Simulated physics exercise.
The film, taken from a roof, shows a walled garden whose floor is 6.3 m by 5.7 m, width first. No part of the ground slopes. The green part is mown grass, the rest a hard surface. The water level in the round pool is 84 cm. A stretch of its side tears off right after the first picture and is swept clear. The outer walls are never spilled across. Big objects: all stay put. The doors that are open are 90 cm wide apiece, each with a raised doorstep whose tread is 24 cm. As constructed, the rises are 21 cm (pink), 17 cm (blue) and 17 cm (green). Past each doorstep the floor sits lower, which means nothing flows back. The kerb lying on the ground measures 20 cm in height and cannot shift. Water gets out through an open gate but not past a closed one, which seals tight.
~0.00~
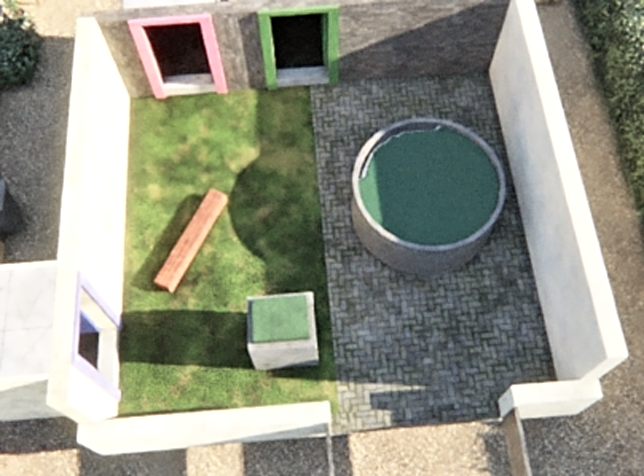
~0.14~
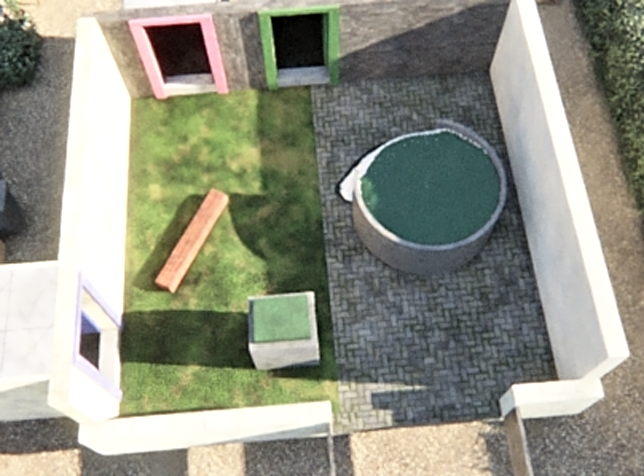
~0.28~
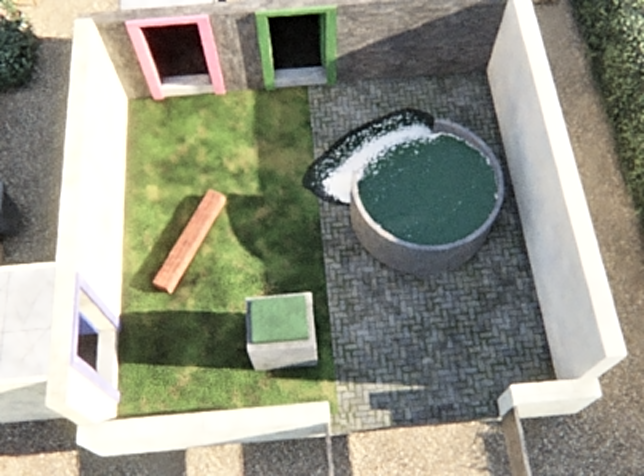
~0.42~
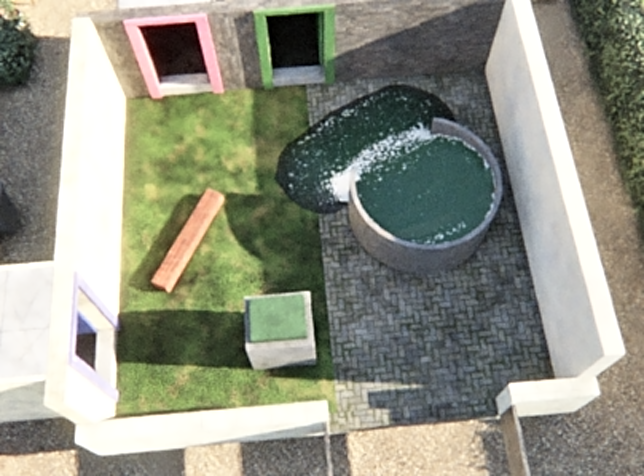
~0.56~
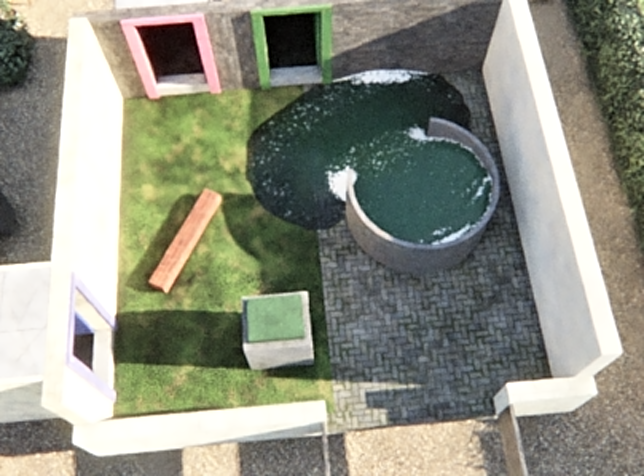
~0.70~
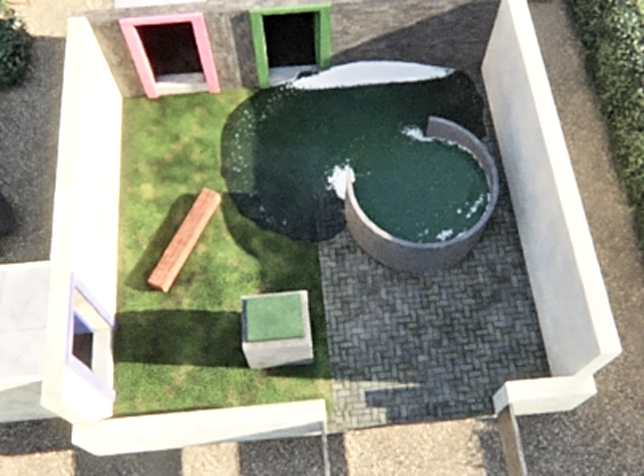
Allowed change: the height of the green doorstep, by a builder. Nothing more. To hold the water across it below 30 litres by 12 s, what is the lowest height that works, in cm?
Close to 32 cm is just enough.
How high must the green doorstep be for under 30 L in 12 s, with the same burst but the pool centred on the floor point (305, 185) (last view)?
Roughly 39 centimetres.
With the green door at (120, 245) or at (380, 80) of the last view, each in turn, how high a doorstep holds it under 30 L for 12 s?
In turn: About 15 cm, about 35 cm.
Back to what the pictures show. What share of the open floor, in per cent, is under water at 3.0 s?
Near 50 per cent of the open floor.
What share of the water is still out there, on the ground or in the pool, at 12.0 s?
About 86 per cent.
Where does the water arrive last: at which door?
That is the blue door.
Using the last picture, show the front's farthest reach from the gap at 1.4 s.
At about (153, 100).
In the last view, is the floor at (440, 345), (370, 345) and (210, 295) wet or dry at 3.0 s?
Untouched; untouched; untouched.
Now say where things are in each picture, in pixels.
The first picture shows the round pool at (428, 184) is whole and still, 84 cm deep; the green door at (301, 47) is dry.
In the second picture, water pours out on the far side and has run 0.3 m, to a hidden place; about 9 cm deep outside, 84 cm at the back.
In the third picture, the front is at (315, 167), 0.8 m from the gap on the far side; 1.6 m2 of floor is wet, 84 cm left at the back.
In the fourth picture, the front is at (290, 149), 1.3 m from the gap on the far side; 3.5 m2 of floor is wet, 82 cm left at the back.
In the fifth picture, the gap is on the far side, the front 1.9 m out at (254, 140); the back of the round pool holds 73 cm.
In the sixth picture, water pours out on the far side and has run 2.4 m, to (237, 114); about 6 cm deep outside, 64 cm at the back; water is at the green door at (293, 46).
After 1.4 s water covers 30 % of the floor, deepest (50 cm) near (362, 92); 39 cm at the green door, 44 litres in over its 17 cm doorstep.
After 3.0 s water covers 50 % of the floor, deepest (34 cm) near (132, 111); 22 cm at the green door, 155 litres in over its 17 cm doorstep.
After 12.0 s water covers 95 % of the floor, deepest (10 cm) near (112, 432); 7 cm at the green door, 164 litres in over its 17 cm doorstep.
At the green door as built, the water arrived by 0.7 s and peaked near 39 cm at 1.4 s.
With a doorstep of 26 cm, 67 litres would have come in within the 12 s; with 35 cm, 16 litres. So under 30 litres takes about 32 cm.
